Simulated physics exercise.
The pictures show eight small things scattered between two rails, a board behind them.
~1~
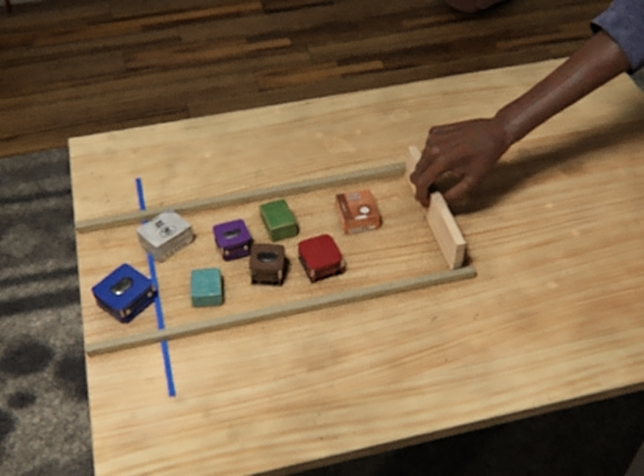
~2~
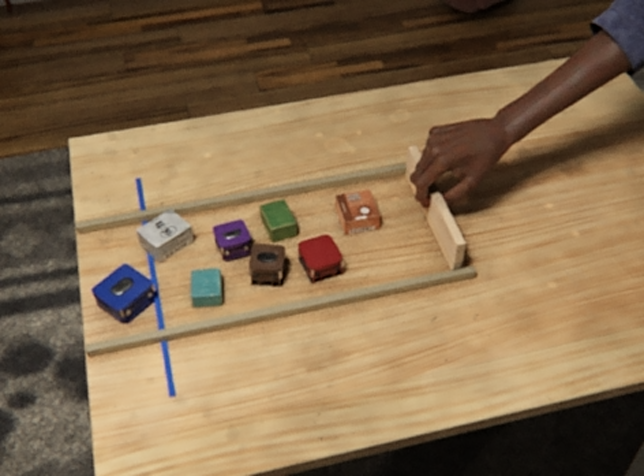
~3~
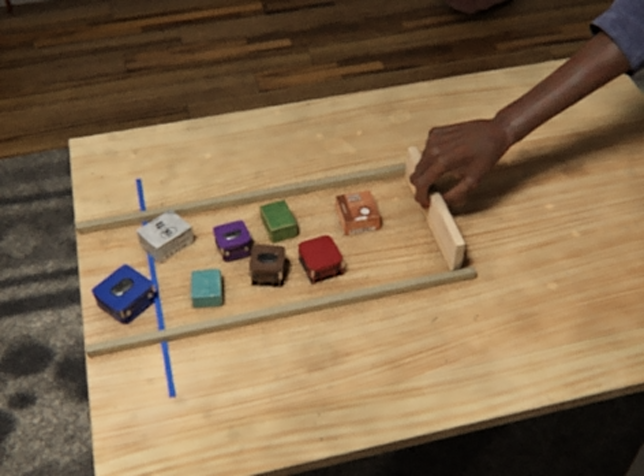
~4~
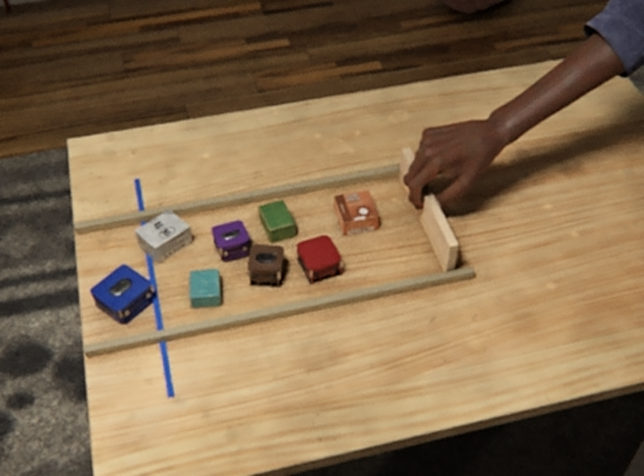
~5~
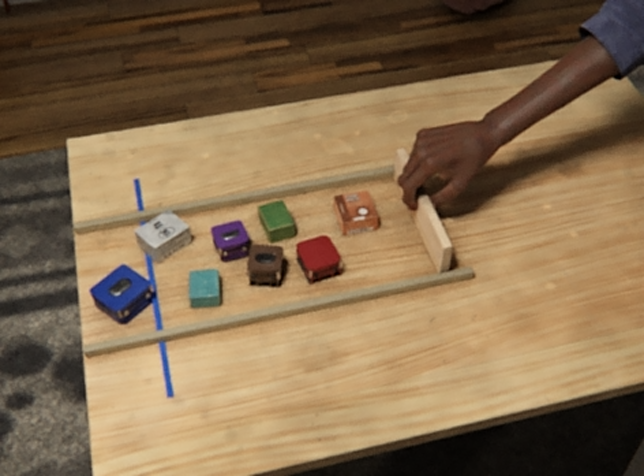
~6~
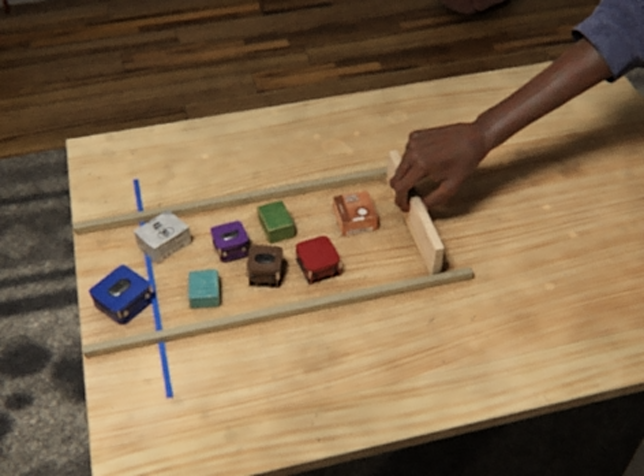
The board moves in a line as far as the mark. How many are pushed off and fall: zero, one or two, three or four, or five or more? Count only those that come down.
In the end the number that fall off is three or four.
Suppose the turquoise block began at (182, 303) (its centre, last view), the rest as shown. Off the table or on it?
It is kept.
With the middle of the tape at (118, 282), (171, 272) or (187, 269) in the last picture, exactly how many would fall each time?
Down on the floor: 6, 1 and 1.
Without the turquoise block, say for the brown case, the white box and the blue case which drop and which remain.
The brown case stays on; the white box goes over; the blue case is lost.
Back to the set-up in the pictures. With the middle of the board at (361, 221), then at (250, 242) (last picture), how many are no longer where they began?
First 1, then 7.
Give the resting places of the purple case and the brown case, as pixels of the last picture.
First (76, 281), then (99, 303).
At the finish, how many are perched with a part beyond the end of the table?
It comes to 1.
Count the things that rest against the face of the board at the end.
2 of them.
Soon after, none off yet; blue case at rest near (122, 295); white box at rest near (163, 237); turquoise block at rest near (204, 289).
Then, none off yet; blue case moving near (115, 297); white box moved a little near (140, 238); turquoise block moved about its own width near (163, 298).
By the end, the number that fall off is three or four; fallen, turquoise block, white box and blue case.
